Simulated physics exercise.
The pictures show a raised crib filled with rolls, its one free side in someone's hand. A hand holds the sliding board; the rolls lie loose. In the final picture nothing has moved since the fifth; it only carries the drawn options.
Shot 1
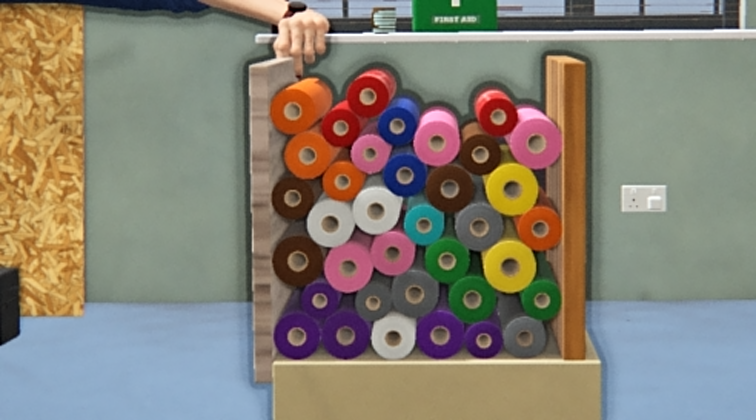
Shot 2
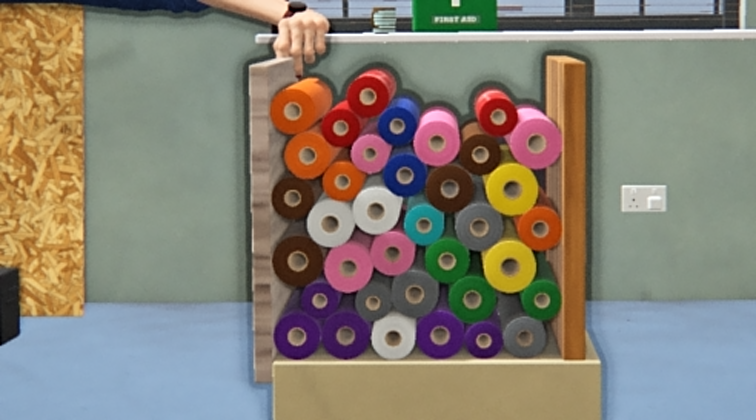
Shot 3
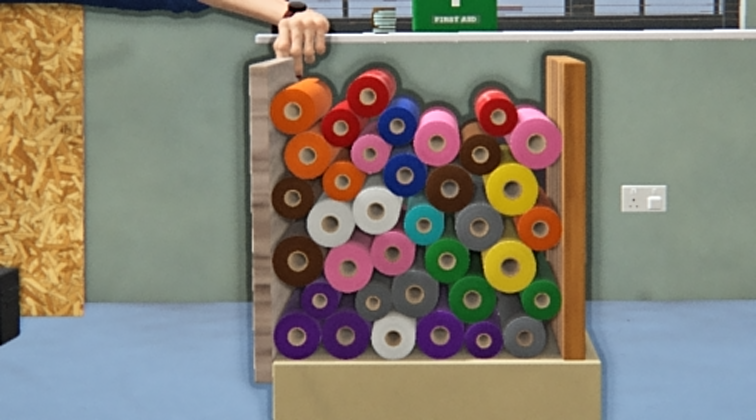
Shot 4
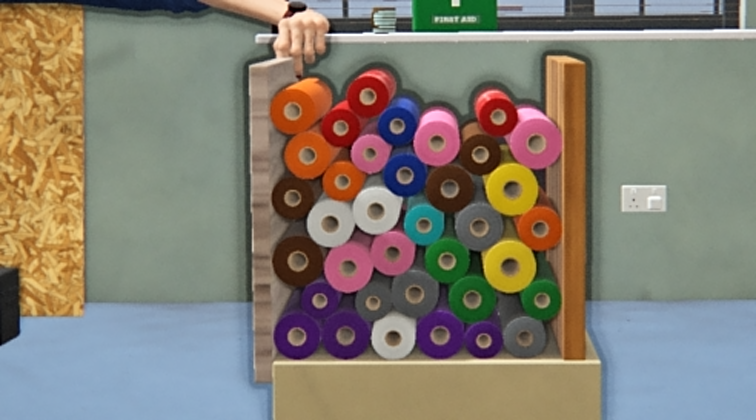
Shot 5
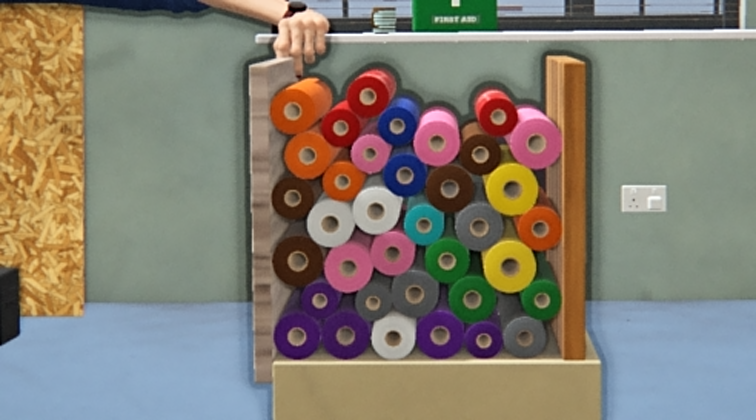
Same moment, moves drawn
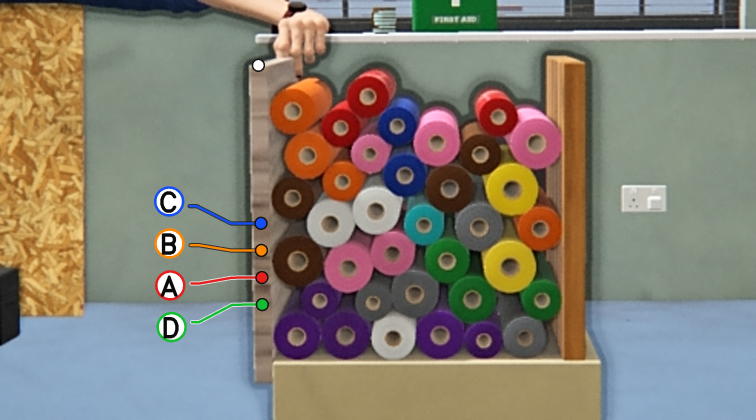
We see a hand gripping the top of an upright board on the left side of a raised crib stacked with loose, multicoloured rolls, with a green first aid box behind; the hand, board and rolls all stay still throughout.
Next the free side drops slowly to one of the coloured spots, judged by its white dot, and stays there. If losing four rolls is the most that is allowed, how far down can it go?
The last mark within the limit is C.
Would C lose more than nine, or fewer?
At C, fewer than nine.
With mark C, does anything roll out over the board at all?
Yes, at C.
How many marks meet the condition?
The number is one.
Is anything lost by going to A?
Yes, at A.
On the marked copy, A at (262, 278); B at (261, 250); C at (261, 224); D at (262, 305); the white dot at (258, 65).
Taking C. A third of the way, top of the board (270, 135).
Two thirds of the way, top of the board (271, 214).
When it is over, top of the board (271, 223), one out over the board.
As for the rest, A more than four out over the board; B more than four out over the board; D more than four out over the board.
